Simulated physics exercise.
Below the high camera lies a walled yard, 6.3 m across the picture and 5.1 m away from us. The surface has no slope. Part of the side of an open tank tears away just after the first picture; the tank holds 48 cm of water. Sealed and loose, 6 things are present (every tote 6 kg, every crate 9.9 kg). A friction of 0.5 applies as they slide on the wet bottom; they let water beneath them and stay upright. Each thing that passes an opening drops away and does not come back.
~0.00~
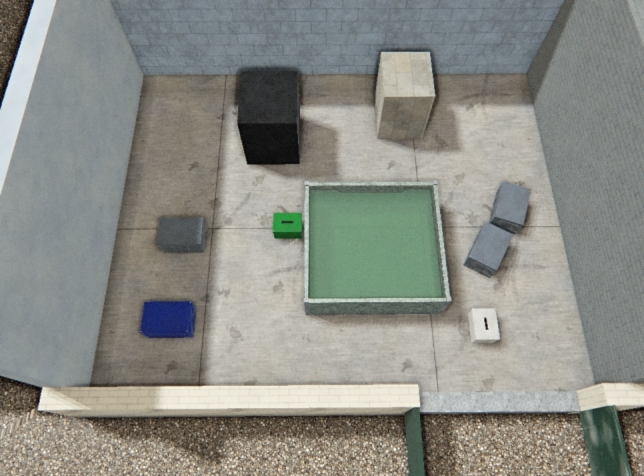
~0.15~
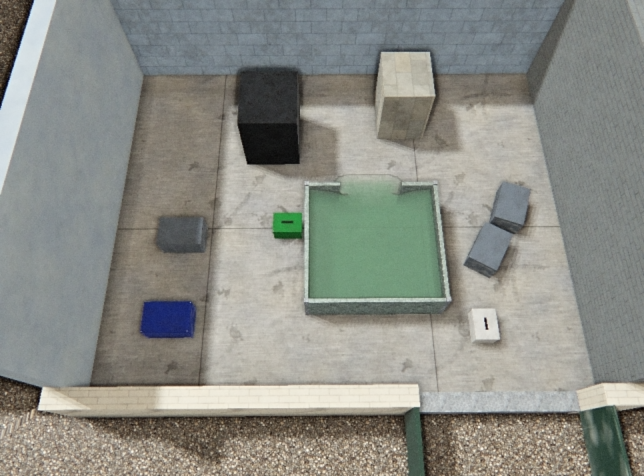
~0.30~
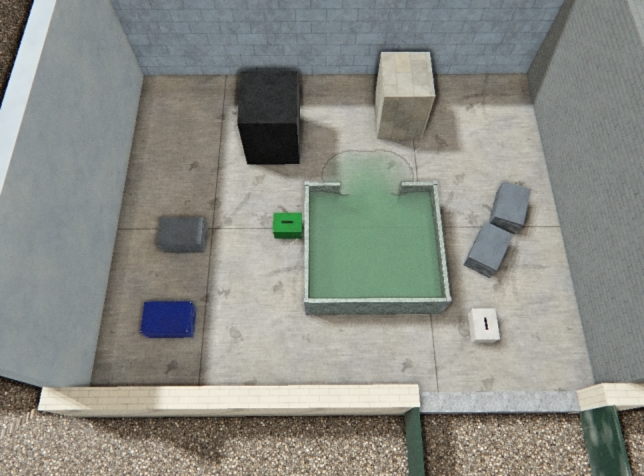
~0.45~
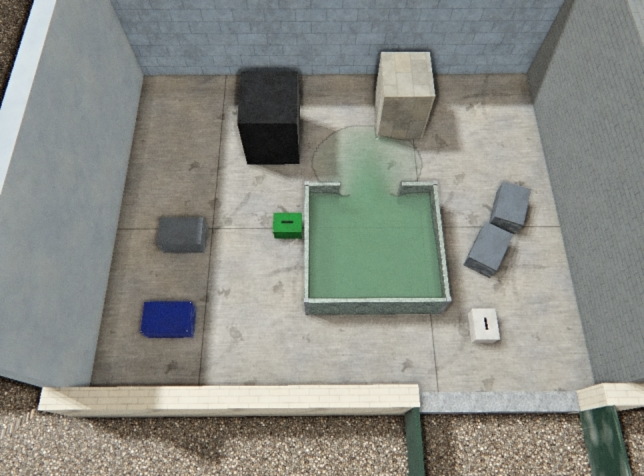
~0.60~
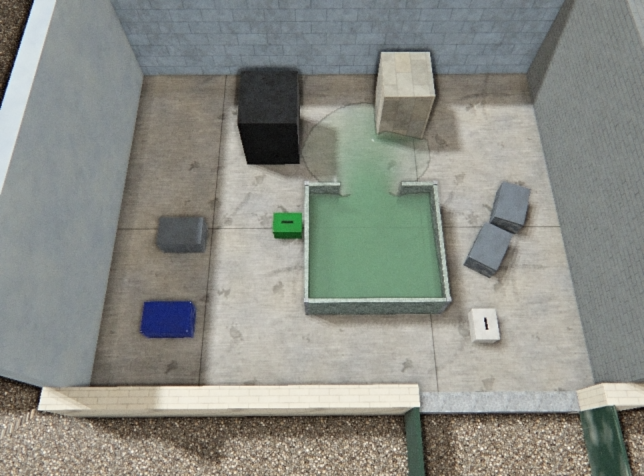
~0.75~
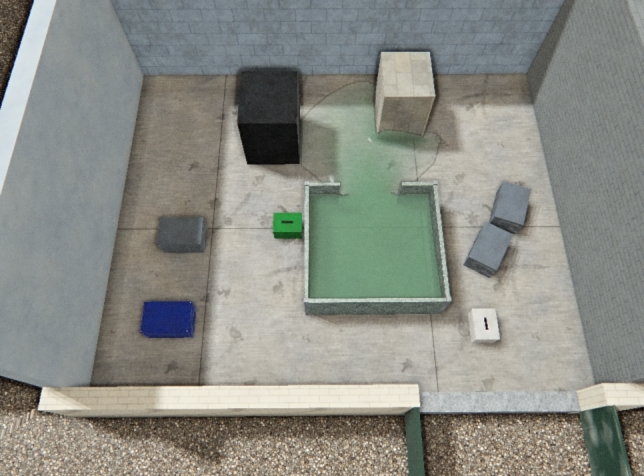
Green water spreads from a gap in the square tank's far side while surrounding blocks stay still.
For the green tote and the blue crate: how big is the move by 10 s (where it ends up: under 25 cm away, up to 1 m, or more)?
My prediction: The green tote should not go anywhere much; the blue crate should not go anywhere much.
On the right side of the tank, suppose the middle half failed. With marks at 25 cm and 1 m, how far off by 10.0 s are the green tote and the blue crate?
Green tote: Essentially stationary; blue crate: Essentially stationary.
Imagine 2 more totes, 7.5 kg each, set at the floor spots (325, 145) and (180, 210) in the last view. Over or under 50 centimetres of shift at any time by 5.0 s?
As asked, in order: Clear of the mark; shy of the mark.
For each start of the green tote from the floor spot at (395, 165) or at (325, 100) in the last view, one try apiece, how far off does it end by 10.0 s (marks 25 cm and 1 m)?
One after the other: It is taken far off, and then it is taken far off.
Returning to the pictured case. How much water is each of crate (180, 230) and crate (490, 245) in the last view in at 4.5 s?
I'd put it at 1 cm and 1 cm respectively.
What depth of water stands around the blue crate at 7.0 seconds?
Depth: About 2 cm.
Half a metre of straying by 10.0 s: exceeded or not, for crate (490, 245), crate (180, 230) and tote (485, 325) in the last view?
Results in listed order: Exceeds / falls short / falls short.
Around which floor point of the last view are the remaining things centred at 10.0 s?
The centre is close to (358, 307).
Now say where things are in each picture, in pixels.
In the first frame, the green tote at (287, 222), on the bottom; the blue crate at (166, 317) rests on the ground; water covers 2.7 m2; 0 of 6 have shifted.
In the second frame, the green tote at (287, 222), on the bottom; the blue crate at (166, 317) rests on the ground; water covers 3.2 m2; 0 of 6 have shifted.
In the third frame, the green tote at (287, 222) rests on the ground; the blue crate at (166, 317), on the bottom; 3.7 m2 under water; 0 of 6 have shifted.
In the fourth frame, the green tote at (287, 222) rests on the ground; the blue crate at (166, 317) rests on the ground; 4.4 m2 under water; 0 of 6 have shifted.
In the fifth frame, the green tote at (287, 222) rests on the ground; the blue crate at (166, 317), on the bottom; 4.9 m2 under water; 0 of 6 have shifted.
In the sixth frame, the green tote at (287, 222) rests on the ground; the blue crate at (166, 317) rests on the ground; water covers 5.5 m2; 0 of 6 have shifted.
After 2.0 s the green tote is near (287, 222), 0.0 m from its start, aground; the blue crate is near (166, 317), 0.0 m from its start, aground; 0 of 6 are out; 0 afloat.
After 4.5 s the green tote is near (287, 222), 0.0 m from its start, aground; the blue crate is near (166, 317), 0.0 m from its start, aground; 0 of 6 are out; 0 afloat.
After 7.0 s the green tote is near (287, 222), 0.0 m from its start, aground; the blue crate is near (166, 317), 0.0 m from its start, aground; 0 of 6 are out; 0 afloat.
After 10.0 s the green tote is near (287, 222), 0.0 m from its start, aground; the blue crate is near (166, 317), 0.0 m from its start, aground; 0 of 6 are out; 1 afloat.
